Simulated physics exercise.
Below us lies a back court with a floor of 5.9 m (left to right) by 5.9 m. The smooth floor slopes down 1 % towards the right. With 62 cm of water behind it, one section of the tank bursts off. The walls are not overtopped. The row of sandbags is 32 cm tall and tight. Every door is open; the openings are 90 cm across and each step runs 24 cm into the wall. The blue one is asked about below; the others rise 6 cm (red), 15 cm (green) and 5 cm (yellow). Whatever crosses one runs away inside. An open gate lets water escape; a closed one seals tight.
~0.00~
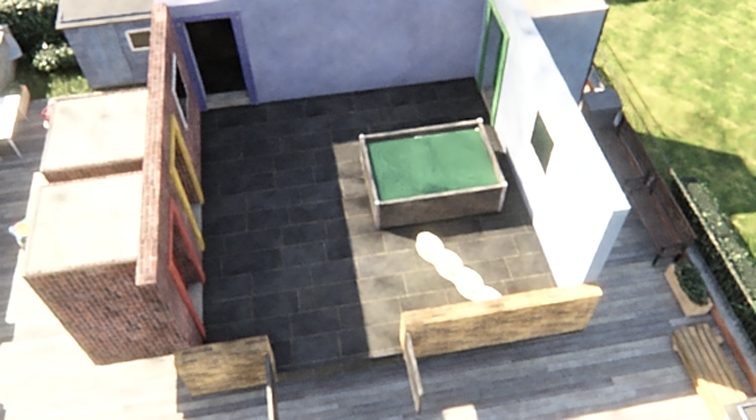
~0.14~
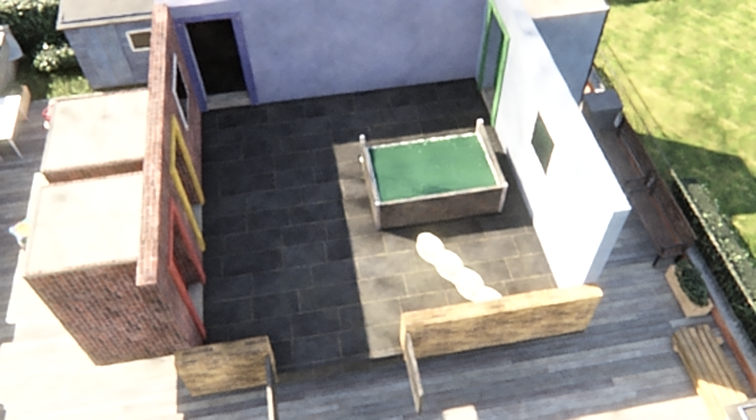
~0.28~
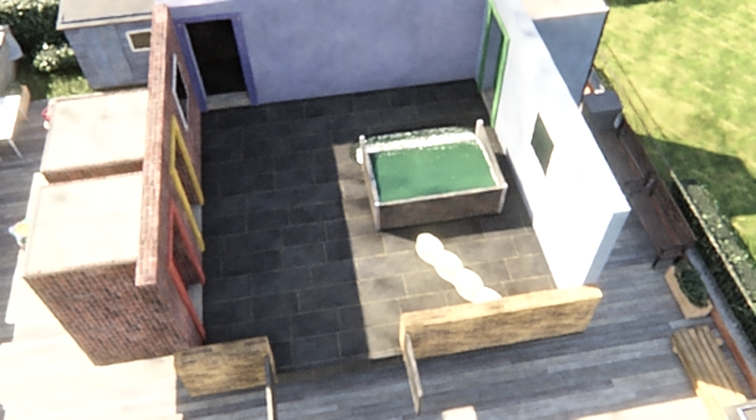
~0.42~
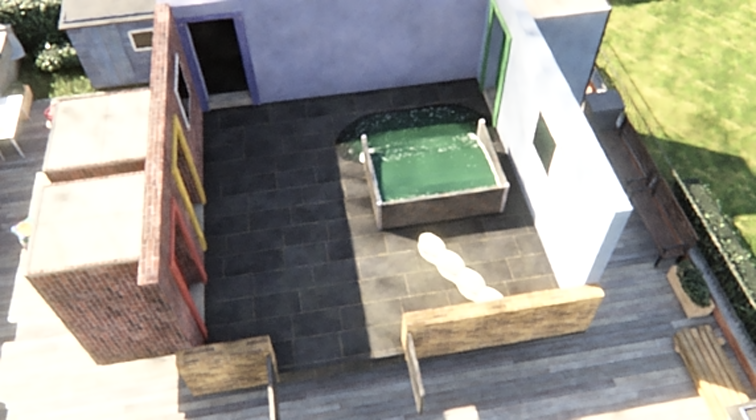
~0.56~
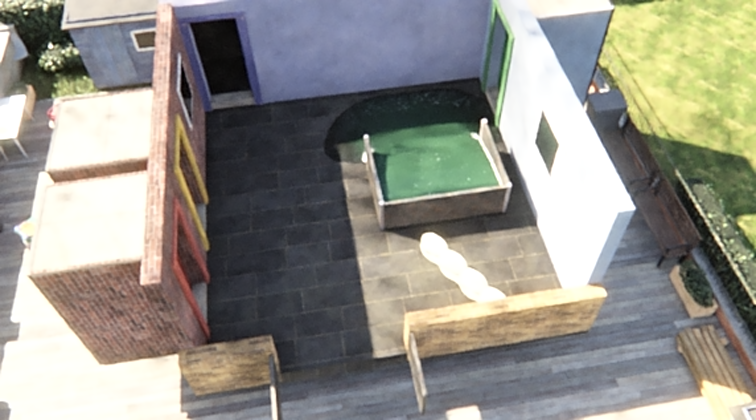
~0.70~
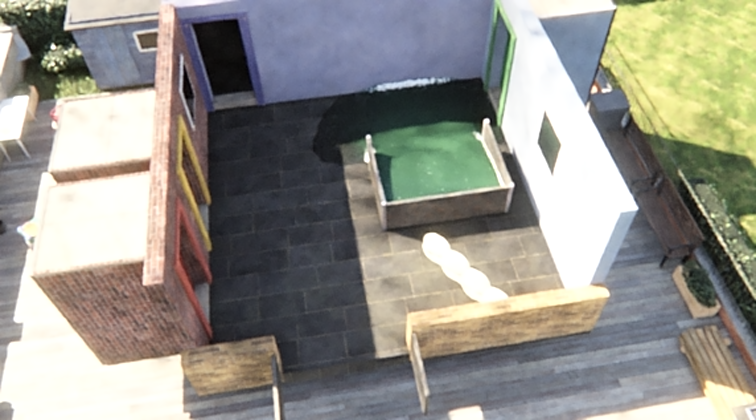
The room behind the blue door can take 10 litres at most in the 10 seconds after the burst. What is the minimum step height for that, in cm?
About 12.5 cm.
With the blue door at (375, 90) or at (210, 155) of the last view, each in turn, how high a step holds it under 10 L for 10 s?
Roughly 32 and 13.0 cm.
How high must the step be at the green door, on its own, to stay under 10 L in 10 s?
About 27 cm at green.
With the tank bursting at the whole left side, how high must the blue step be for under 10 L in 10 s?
Then roughly 21 cm.
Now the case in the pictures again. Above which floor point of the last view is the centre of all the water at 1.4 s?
Near (423, 143).
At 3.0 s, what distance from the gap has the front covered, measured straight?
Roughly 4.6 m.
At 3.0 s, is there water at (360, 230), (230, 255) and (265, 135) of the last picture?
In that order: Not reached, still dry, wet.
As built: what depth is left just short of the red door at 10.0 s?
Some 4.0 cm.
After 1.4 s water covers 25 % of the floor, deepest (46 cm) near (477, 82); it has not reached the blue door.
After 3.0 s water covers 40 % of the floor, deepest (24 cm) near (479, 87); 9 cm at the blue door, 0 litres in over its 18 cm step.
After 10.0 s water covers 95 % of the floor, deepest (16 cm) near (490, 316); 4 cm at the blue door, 1 litre in over its 18 cm step.
At the blue door as built, the water arrived by 1.8 s and peaked near 14 cm at 4.8 s.
Run again over the same 10 s with other heights there, 17 litres in over 11 cm, 5 litres over 15 cm. The limit of 10 litres is kept from about 12.5 cm up.
